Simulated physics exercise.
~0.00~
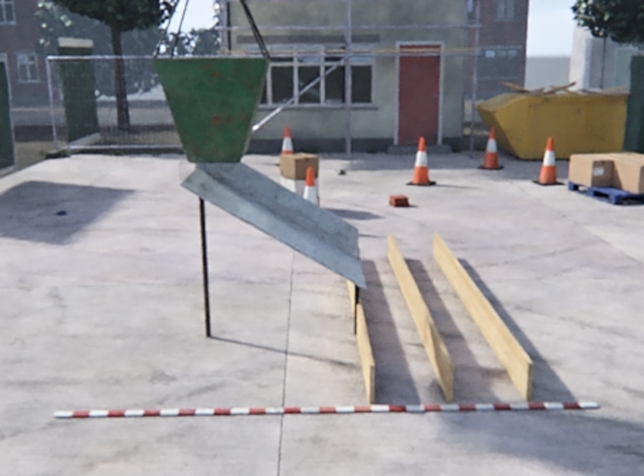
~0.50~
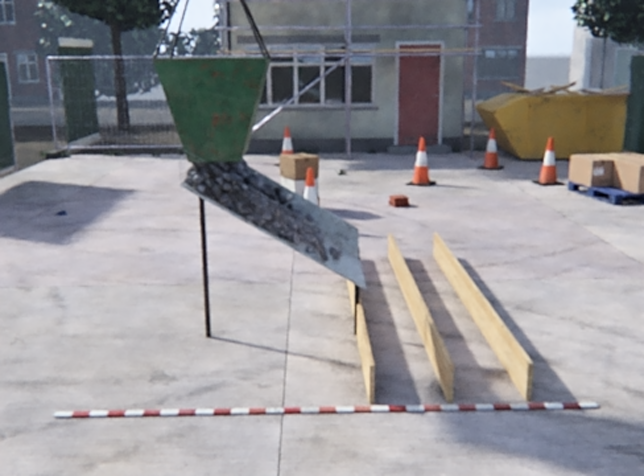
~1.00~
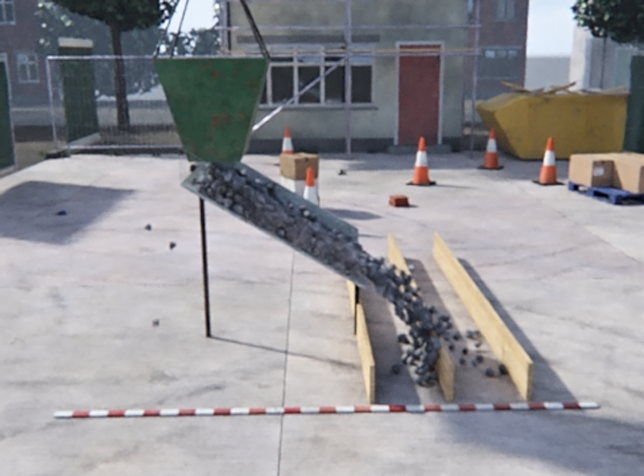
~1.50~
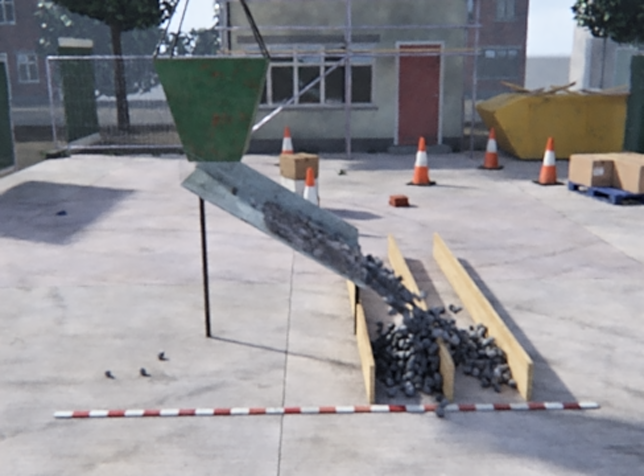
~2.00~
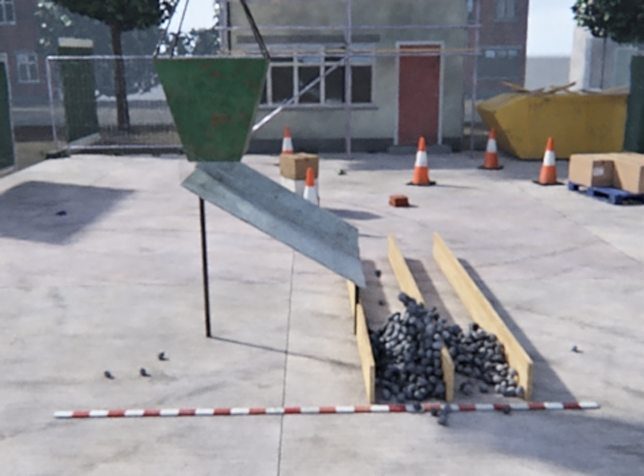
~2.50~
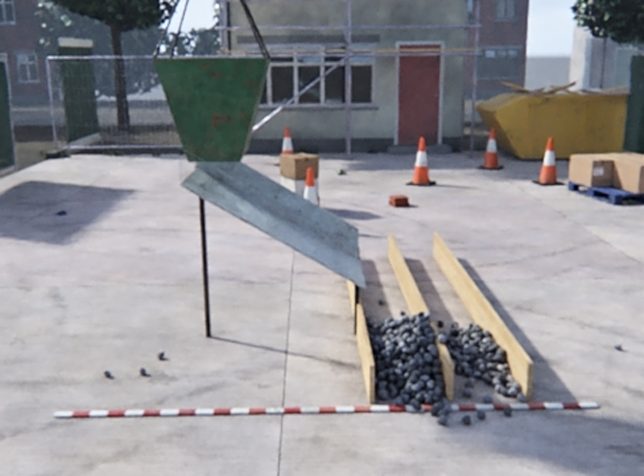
A green hopper released a load of dark stones down a sloping steel chute, and they tumbled among the wooden planks below, a few scattering loose on the ground, until most lay heaped in the left bay and a smaller share in the right.
